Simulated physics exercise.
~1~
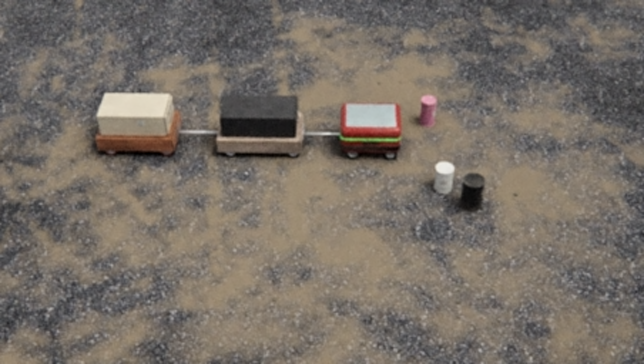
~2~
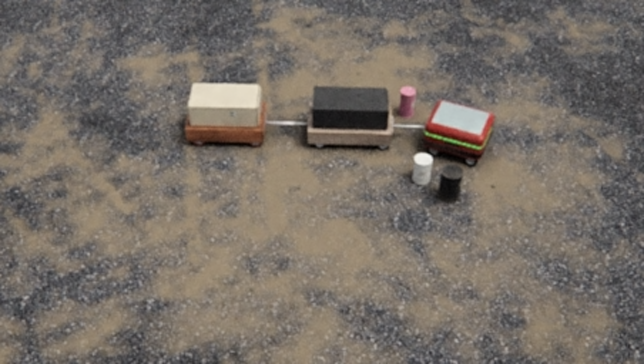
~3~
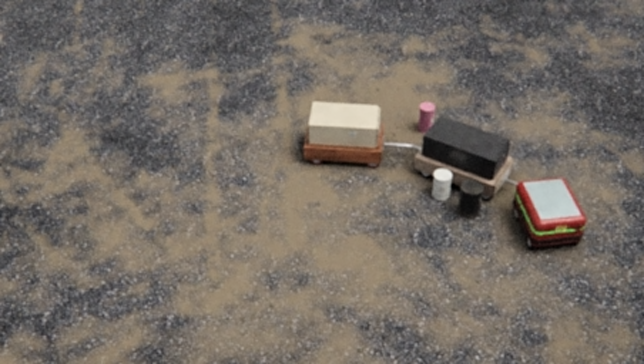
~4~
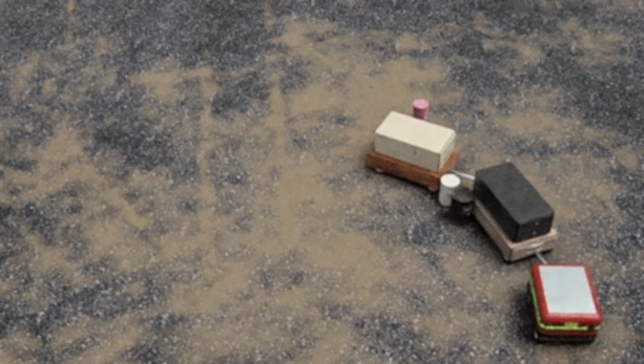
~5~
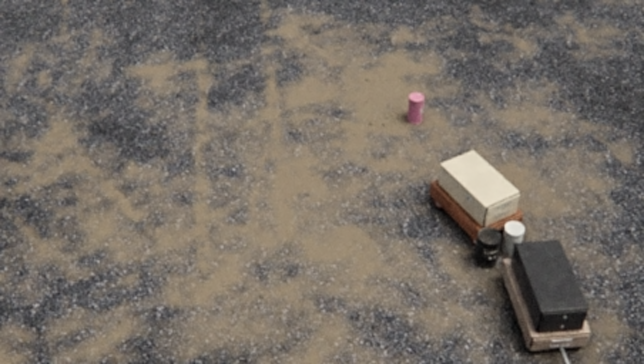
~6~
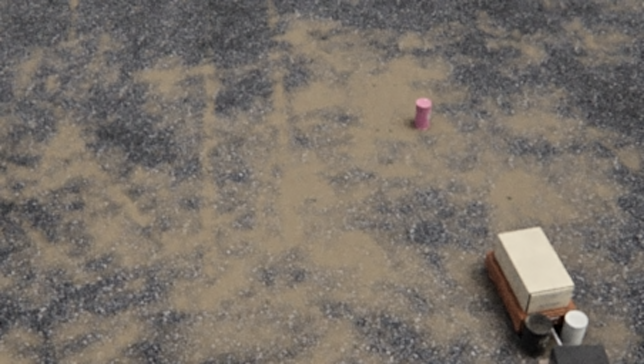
A small red tug with a pale grey top tows two carts, one with a black block and the last with a cream block, across a dark, sandy-patched floor seen from above by a slightly swaying camera. A pink canister stands beyond their path, while a white canister and a black pail stand nearer, right of centre. The train rolls right, then the tug curves down toward the lower right. The carts cut inside its turn, and the white canister and black pail are carried along, still upright. The tug leaves view, and both end beside the carts at the lower right, while the pink canister stays put.
